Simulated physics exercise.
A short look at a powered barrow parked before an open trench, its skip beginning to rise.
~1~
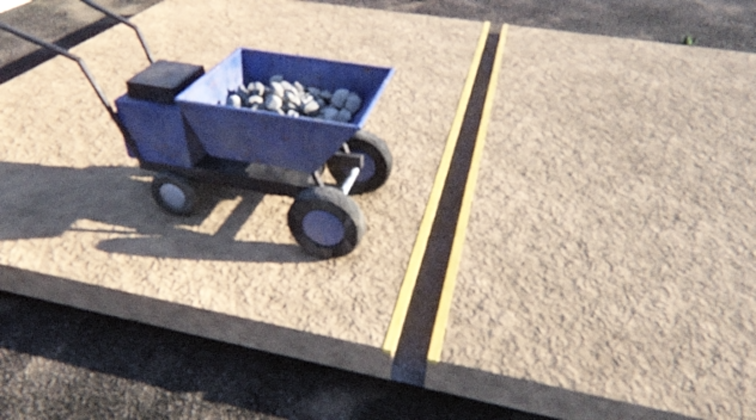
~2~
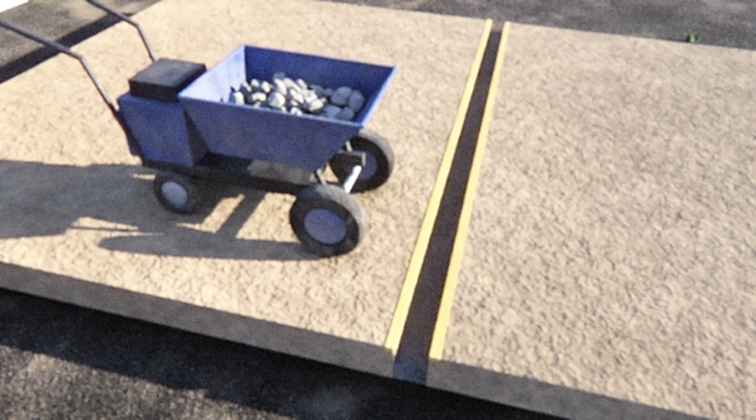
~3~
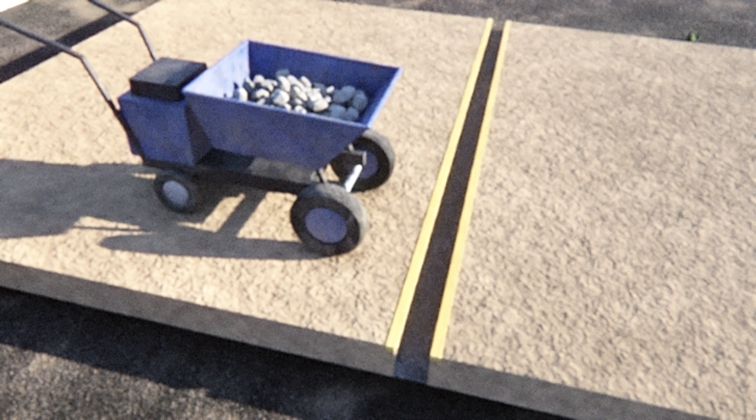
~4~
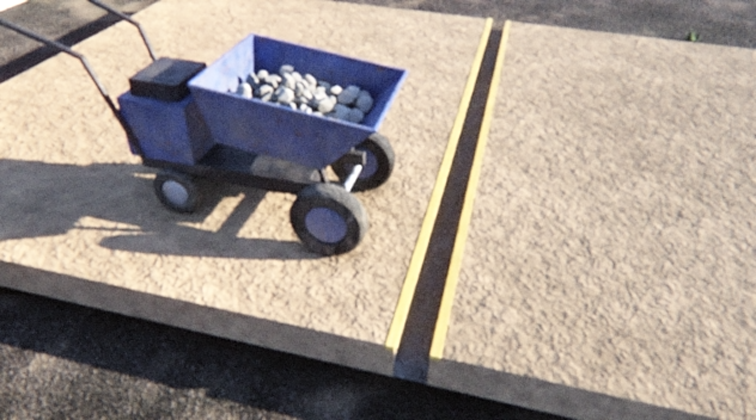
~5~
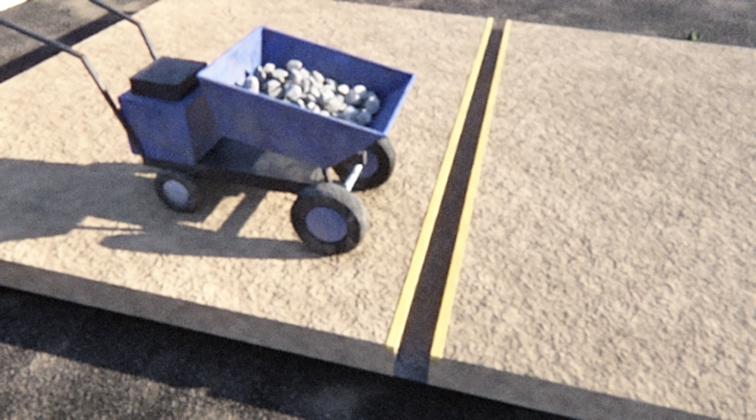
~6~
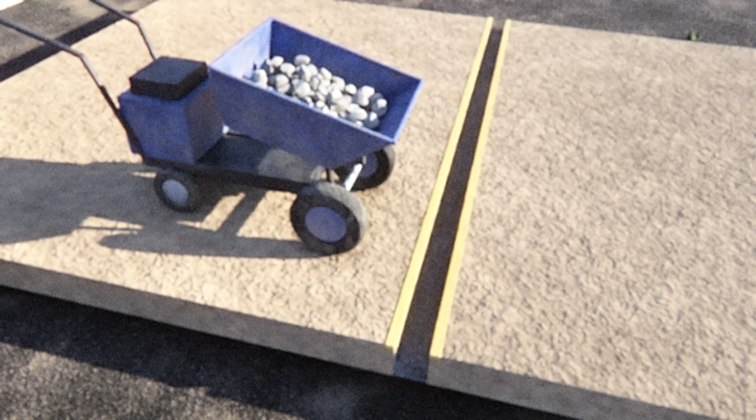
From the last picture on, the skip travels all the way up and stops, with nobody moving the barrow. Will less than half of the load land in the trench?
Yes - most of the load does not find the trench.
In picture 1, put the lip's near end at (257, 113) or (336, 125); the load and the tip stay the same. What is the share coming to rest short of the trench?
Result: Try 1 = 50 %, try 2 = 0 %.
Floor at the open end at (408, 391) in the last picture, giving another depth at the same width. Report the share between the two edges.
The share comes out near 10 percent.
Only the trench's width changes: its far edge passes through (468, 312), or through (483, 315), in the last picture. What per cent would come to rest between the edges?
First try: About 50 %; second try: About 70 %.
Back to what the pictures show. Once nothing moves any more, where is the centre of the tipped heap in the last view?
Somewhere around (498, 237) in the final view.
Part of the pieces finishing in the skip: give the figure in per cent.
It comes to about 10 percent.
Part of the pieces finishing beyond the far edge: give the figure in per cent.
Roughly 75 percent.
Shortly afterwards, skip tipped steeply; the whole lot in the skip.
Next, skip tipped right over; all but a few in the skip; a little beyond it; only a few falling.
Some moments later, skip tipped right over; near a quarter in the skip; a little in or heaped over the trench; near two thirds beyond it.
In the end, skip tipped right over; a little in the skip; a little in or heaped over the trench; the bulk beyond it.
